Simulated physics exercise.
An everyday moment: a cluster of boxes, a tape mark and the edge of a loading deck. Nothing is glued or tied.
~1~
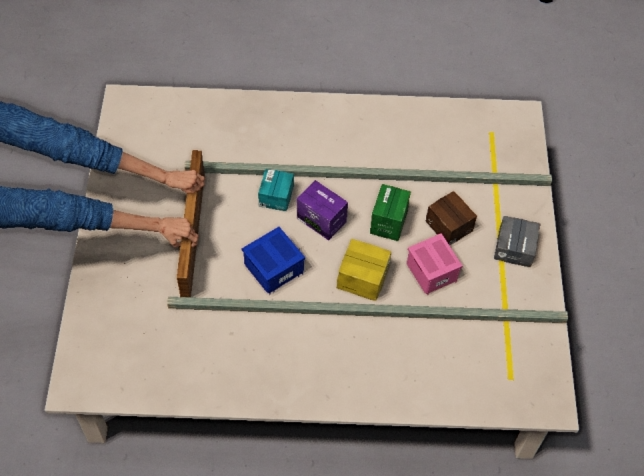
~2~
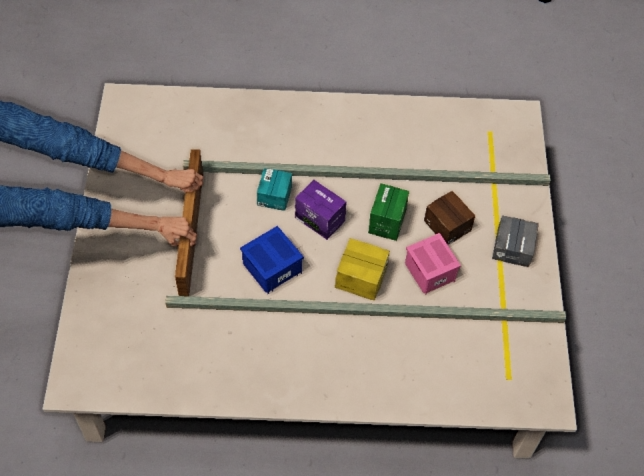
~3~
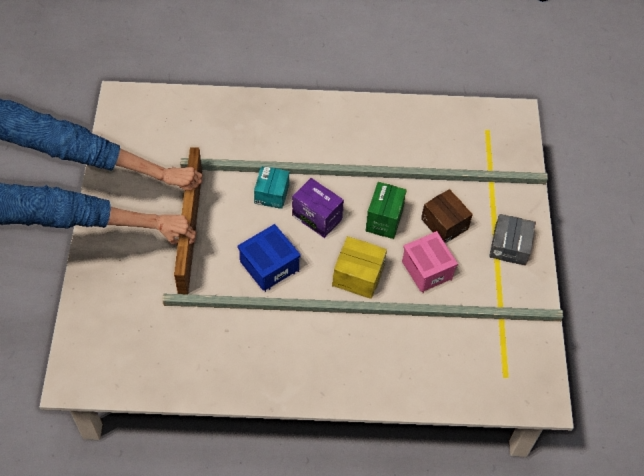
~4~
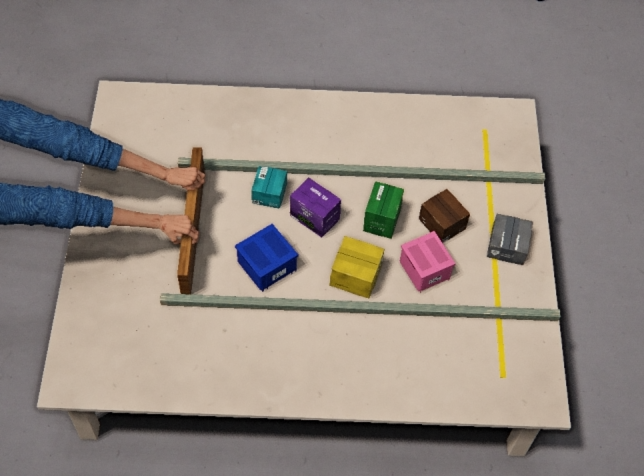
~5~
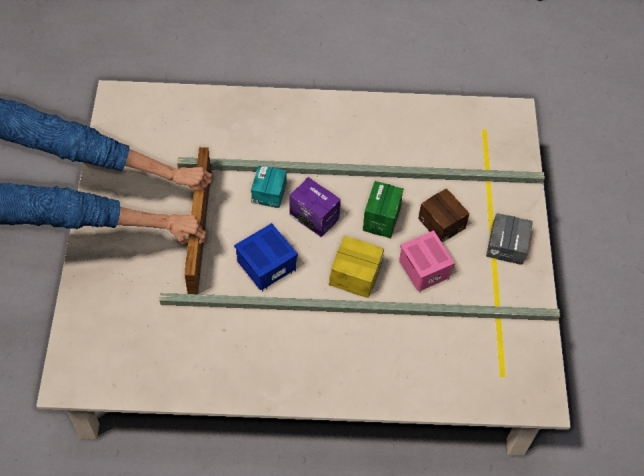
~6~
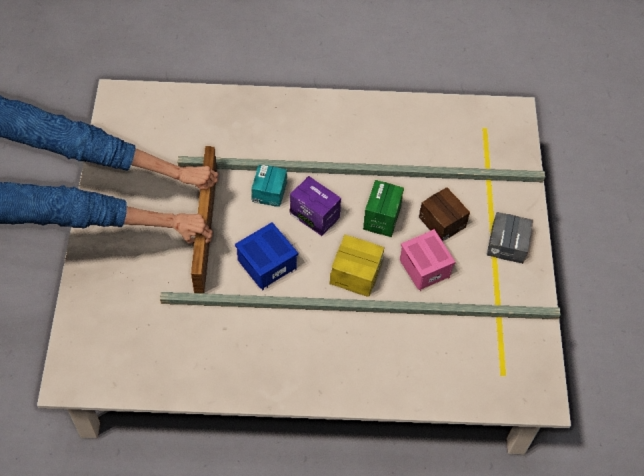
On a pale table, two hands held a wooden plank behind a cluster of colourful boxes between two rails, then slid it slightly right towards them, while the boxes stayed put.
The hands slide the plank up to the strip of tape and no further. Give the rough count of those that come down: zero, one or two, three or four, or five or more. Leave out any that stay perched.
The number that fall off is three or four.
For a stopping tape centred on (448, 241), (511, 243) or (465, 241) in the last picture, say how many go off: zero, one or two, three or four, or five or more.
Taking them in turn, just one or two; five or over; 1 or 2.
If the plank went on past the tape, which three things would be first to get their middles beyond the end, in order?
In order: The grey parcel, the pink tote, the brown parcel.
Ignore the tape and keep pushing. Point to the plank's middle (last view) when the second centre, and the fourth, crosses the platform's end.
Its middle is around (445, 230) and later (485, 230).
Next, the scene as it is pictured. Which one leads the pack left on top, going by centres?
Foremost is the green parcel.
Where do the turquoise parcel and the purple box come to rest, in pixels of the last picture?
First (506, 191), then (510, 228).
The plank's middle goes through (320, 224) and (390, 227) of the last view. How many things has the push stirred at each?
By then 5, and 8.
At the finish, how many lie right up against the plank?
That makes 3.
Soon after, none off yet; grey parcel at rest near (510, 238); brown parcel at rest near (444, 215); pink tote at rest near (426, 261).
Then, none off yet; grey parcel moved about its own width near (534, 234); brown parcel moved about its own width near (478, 220); pink tote moved well along near (505, 262).
At rest, the number that fall off is three or four; fallen, yellow parcel, pink tote, brown parcel and grey parcel.
